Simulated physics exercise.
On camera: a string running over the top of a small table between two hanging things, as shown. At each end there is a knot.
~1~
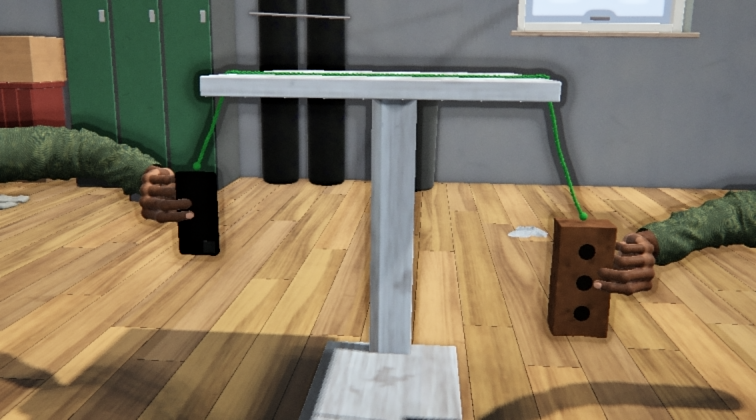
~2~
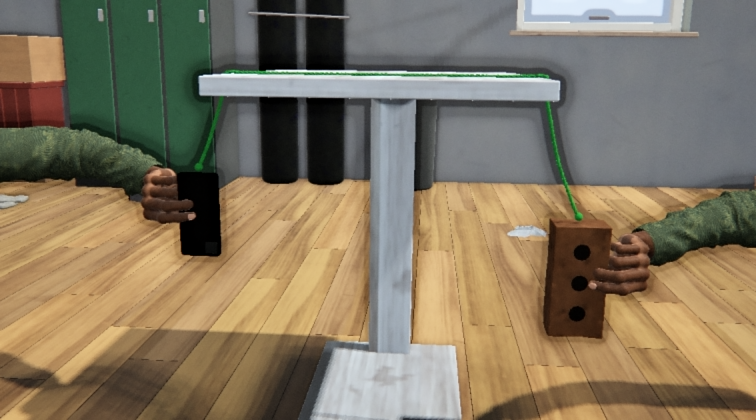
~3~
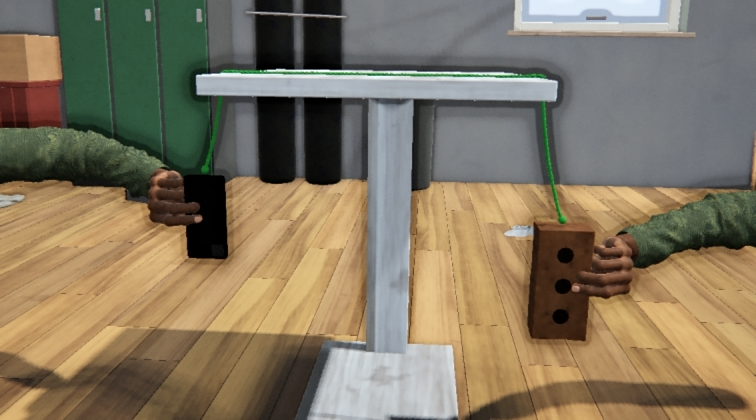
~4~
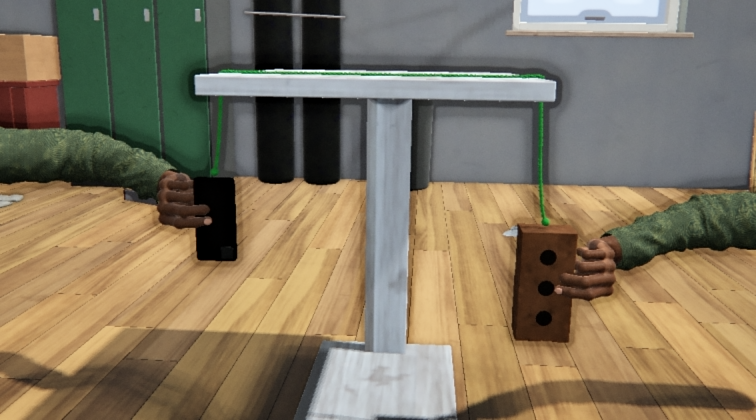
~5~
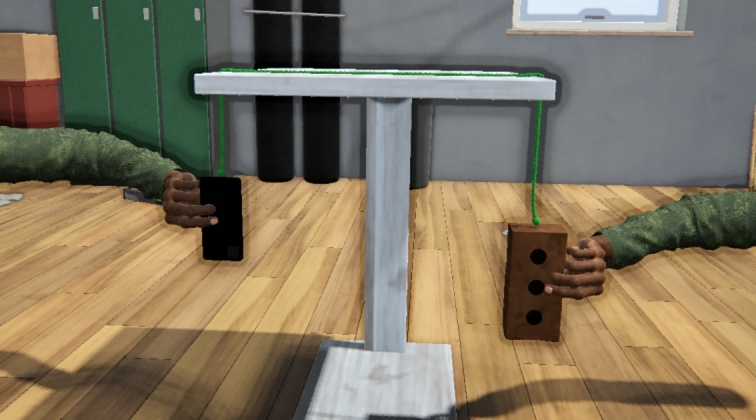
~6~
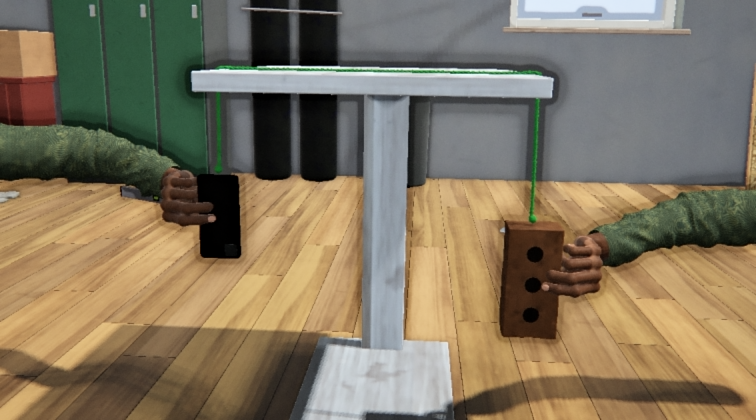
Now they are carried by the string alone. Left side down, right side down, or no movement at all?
Drawn right.
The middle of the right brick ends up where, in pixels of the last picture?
(515, 397), give or take.
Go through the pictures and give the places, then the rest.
The first picture shows left phone (198, 214); right brick (580, 278); string over the top (409, 76).
The second picture shows left phone (200, 215); right brick (576, 278).
The third picture shows left phone (206, 217); right brick (559, 281).
The fourth picture shows left phone (216, 220); right brick (543, 283).
The fifth picture shows left phone (222, 219); right brick (533, 282).
The sixth picture shows left phone (220, 217); right brick (530, 279); string over the top (401, 72).
Then, 0.70 s past the final frame, left phone pulled up onto the top; right brick down on the floor near (517, 396).
Then, 1.18 s past the final frame, left phone down on the floor; right brick down on the floor near (514, 396).
When it is over, left phone down on the floor; right brick down on the floor near (514, 397). The string slides rightwards.
